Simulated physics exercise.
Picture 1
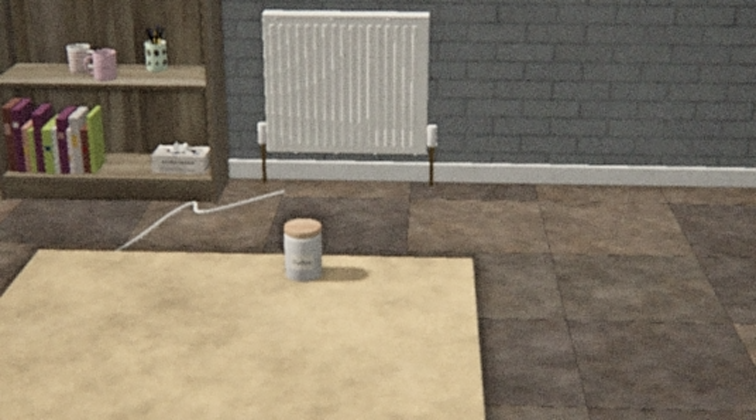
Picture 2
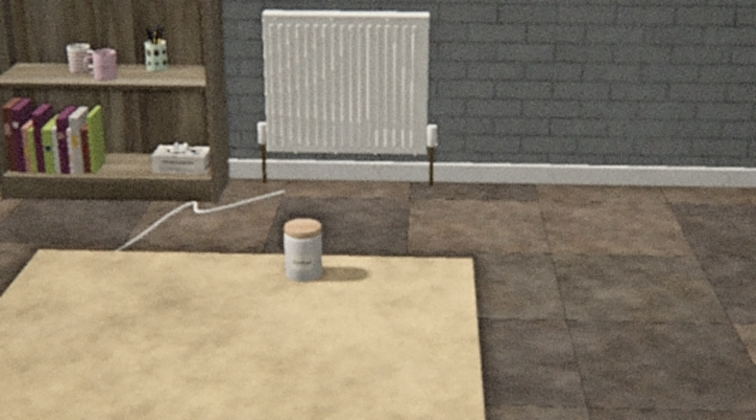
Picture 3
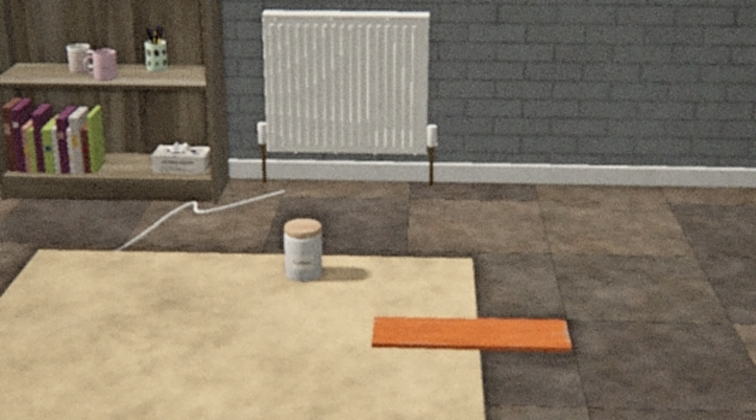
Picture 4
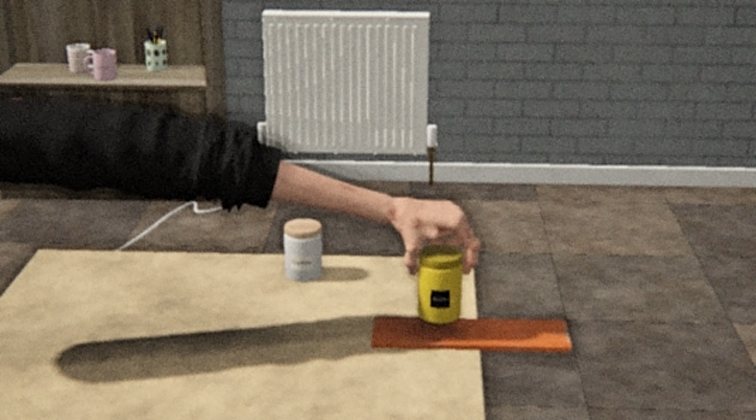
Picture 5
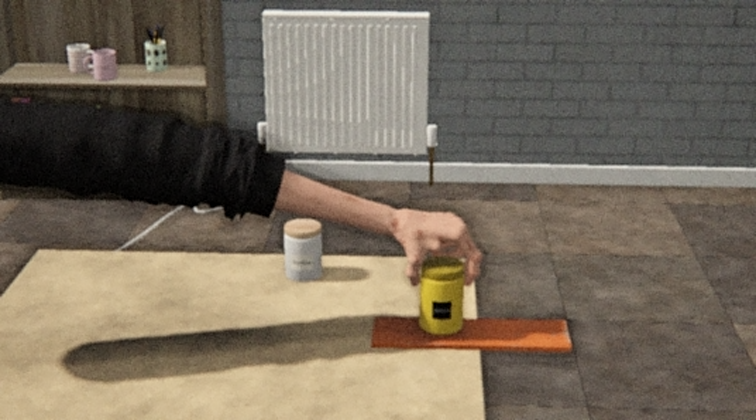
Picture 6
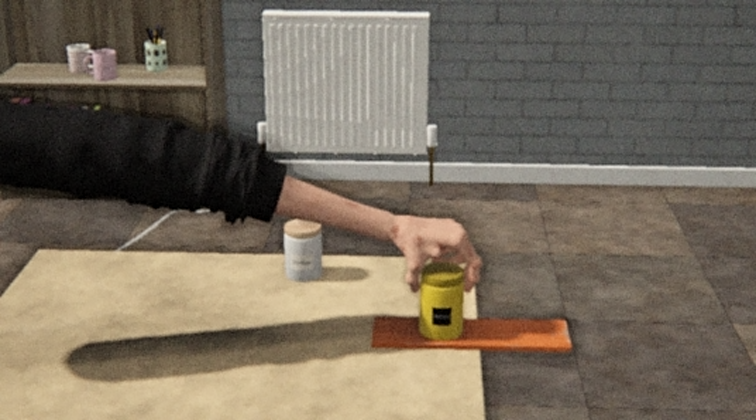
A room with a grey brick wall, a white radiator and a shelf unit at left is seen from a fixed, slightly raised viewpoint across a pale tabletop. A white jar with a tan lid stands near the table's far edge, and an orange plank appears across the right edge, partly overhanging. A dark-sleeved arm reaches in from the left and lowers a yellow jar onto the plank, keeping hold of it.
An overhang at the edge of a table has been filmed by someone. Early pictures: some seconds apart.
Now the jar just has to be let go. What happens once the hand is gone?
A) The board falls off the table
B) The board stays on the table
The board stays on the table.
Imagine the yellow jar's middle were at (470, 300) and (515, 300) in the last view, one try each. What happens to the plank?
Try one: It stays where it is. Try two: It tumbles.
Then, 0.40 s past the last view, nothing moves.
Then, 1.00 s past the last view, yellow jar resting near (442, 301).
Finally, all 3 still in place. Final places as the last picture's camera would see them, yellow jar near (442, 301). The plank keeps its balance.
